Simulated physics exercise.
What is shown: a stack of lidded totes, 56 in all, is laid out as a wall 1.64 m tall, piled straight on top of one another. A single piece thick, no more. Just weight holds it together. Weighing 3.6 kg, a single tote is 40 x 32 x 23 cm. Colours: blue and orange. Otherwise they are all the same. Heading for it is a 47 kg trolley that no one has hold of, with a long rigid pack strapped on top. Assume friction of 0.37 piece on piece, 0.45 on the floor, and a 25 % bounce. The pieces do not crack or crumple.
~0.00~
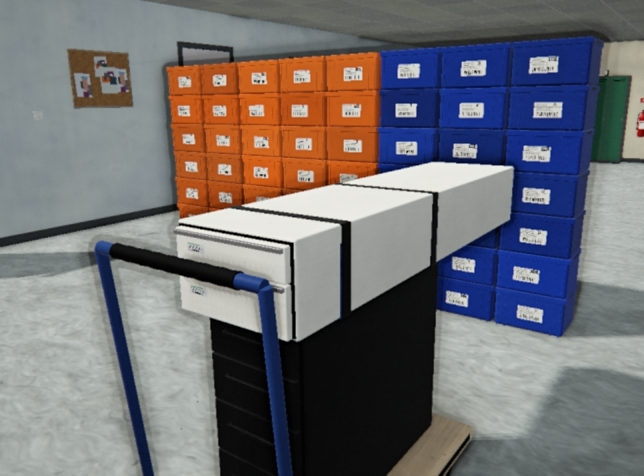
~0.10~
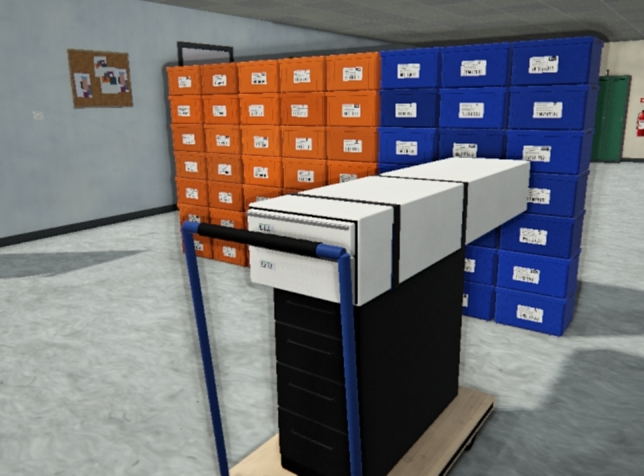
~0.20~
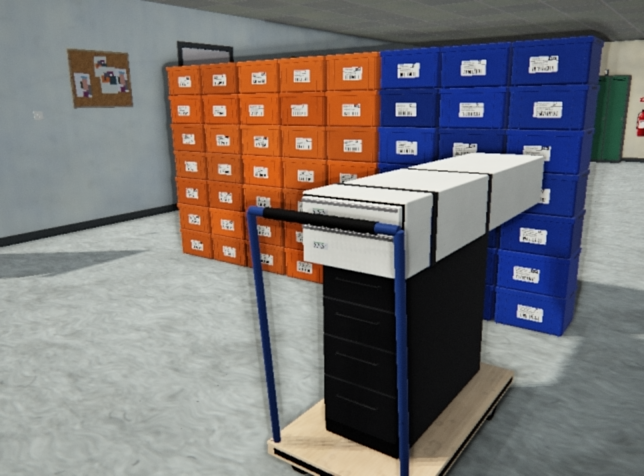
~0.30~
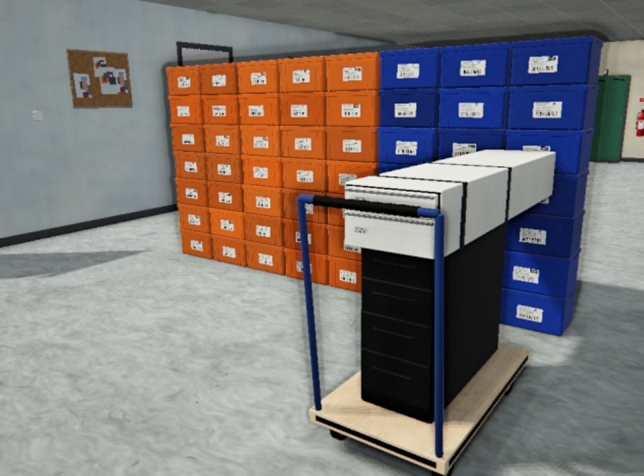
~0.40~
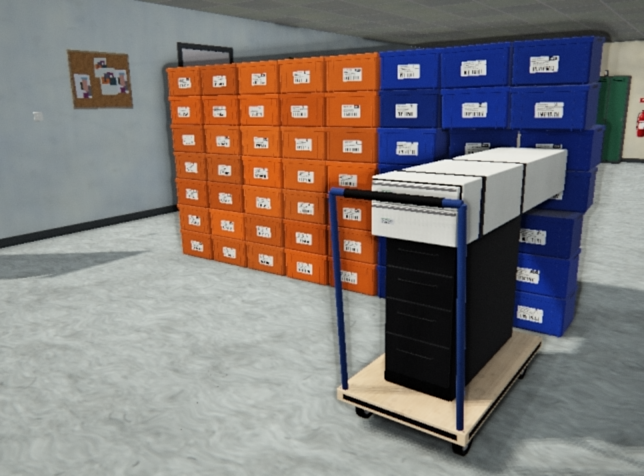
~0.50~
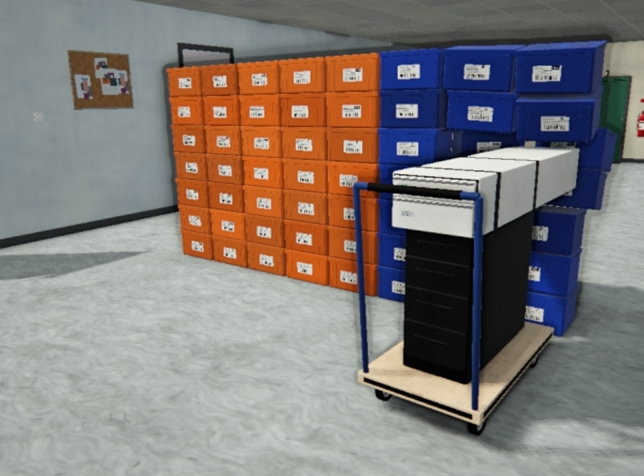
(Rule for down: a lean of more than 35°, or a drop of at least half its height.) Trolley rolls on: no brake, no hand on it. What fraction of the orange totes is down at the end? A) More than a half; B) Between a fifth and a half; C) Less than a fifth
(C) Less than a fifth.
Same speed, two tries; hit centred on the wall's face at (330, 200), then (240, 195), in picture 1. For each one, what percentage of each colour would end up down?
First try then second: Blue 0 and 0, orange 30 and 30 per cent.
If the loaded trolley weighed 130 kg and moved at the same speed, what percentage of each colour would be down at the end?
For blue it's 30, for orange it's 0 in a hundred.
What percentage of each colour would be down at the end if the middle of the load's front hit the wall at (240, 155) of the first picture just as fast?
Down at the end: Blue 0 percent, orange 20 percent.
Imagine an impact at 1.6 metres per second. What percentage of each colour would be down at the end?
You'd end up with blue at 50 per cent down and orange at 0 per cent.
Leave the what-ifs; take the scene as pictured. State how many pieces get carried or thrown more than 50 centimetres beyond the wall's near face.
Estimate: Close to 6 pieces.
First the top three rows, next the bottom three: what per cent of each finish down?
I'd put the top at 20 per cent and the bottom at 0 per cent.
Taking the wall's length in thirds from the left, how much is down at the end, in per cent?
Per cent - left 0, middle 0, right 30.
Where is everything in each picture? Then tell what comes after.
In the first picture (places mark the middle of the side facing us), load (509, 185) 79 cm short of the wall; top orange tote (183, 81); top blue tote (408, 70); nothing disturbed.
Load (526, 178) 54 cm short of the wall; top orange tote (183, 81), in the second picture.
Load (540, 171) 29 cm short of the wall; top orange tote (183, 81), in the third picture.
Load (552, 166) 39 mm short of the wall; top orange tote (183, 81), in the fourth picture.
Load (564, 163) 15 cm into the wall's line; top orange tote (183, 82); steepest lean 4°, the tote at (550, 63); 7 disturbed, none down, in the fifth picture.
Load (576, 161) 31 cm into the wall's line; top orange tote (184, 82); top blue tote (408, 70); steepest lean 16°, the tote at (553, 123); 9 disturbed, none down, in the sixth picture.
After 0.70 s, load 61 cm past the wall's line, still rolling; none of the 35 orange totes down (2 of 56 in all colours); top orange tote unmoved.
After 0.94 s, load 81 cm past the wall's line, still rolling; none of the 35 orange totes down (7 of 56 in all colours); top orange tote unmoved.
After 1.52 s, load 93 cm past the wall's line, still rolling; none of the 35 orange totes down (7 of 56 in all colours); top orange tote unmoved.
At rest (2.4 s), load 93 cm past the wall's line, stopped; none of the 35 orange totes down (7 of 56 in all colours); top orange tote unmoved; top blue tote unmoved. That is 0 per cent. As the last picture would show them, middles, top orange tote near (198, 83), top blue tote near (418, 72).
